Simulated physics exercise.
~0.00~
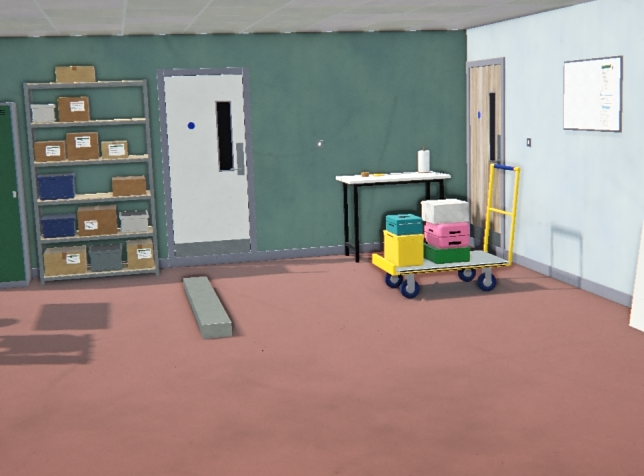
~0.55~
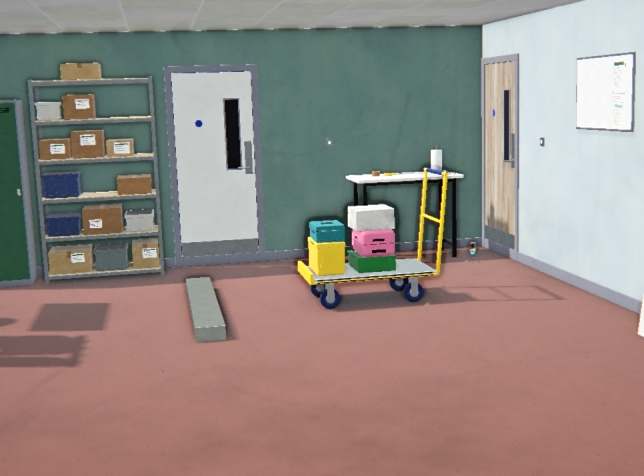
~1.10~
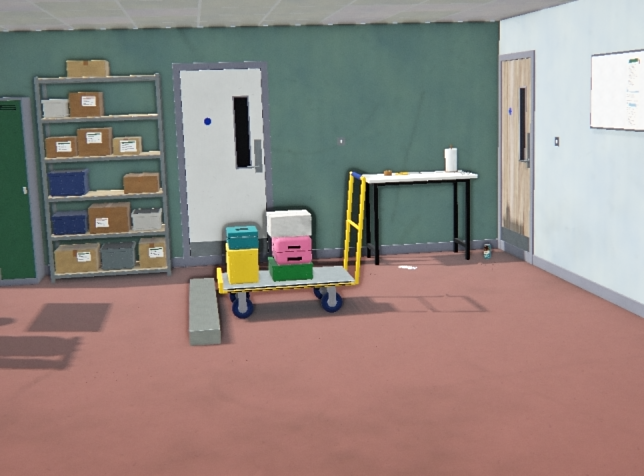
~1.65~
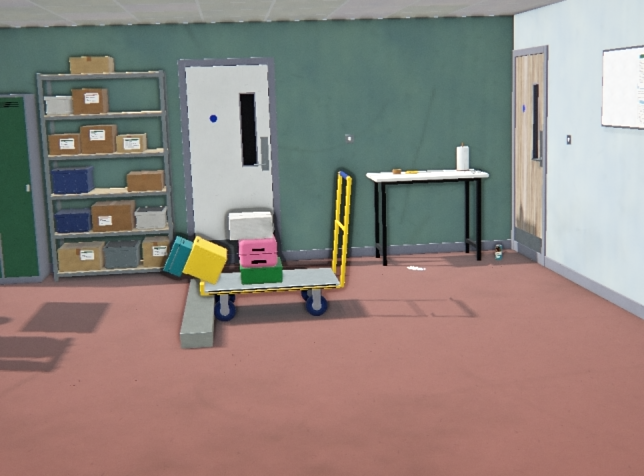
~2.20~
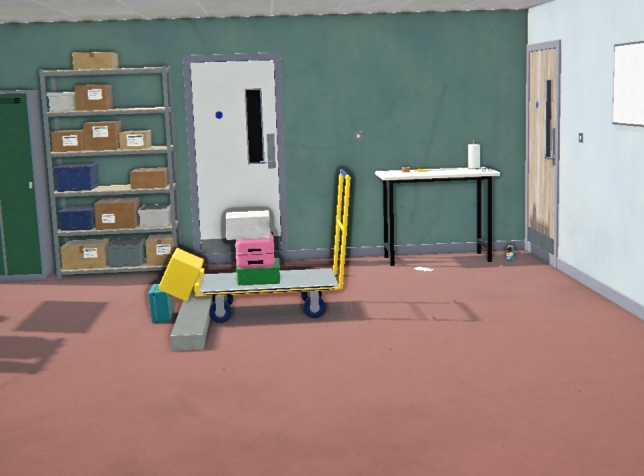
A yellow trolley stacked with coloured boxes rolled left across a storage room and stopped against a low kerb, tipping the teal and yellow boxes off its front, while the white, pink and green ones stayed stacked on the deck.
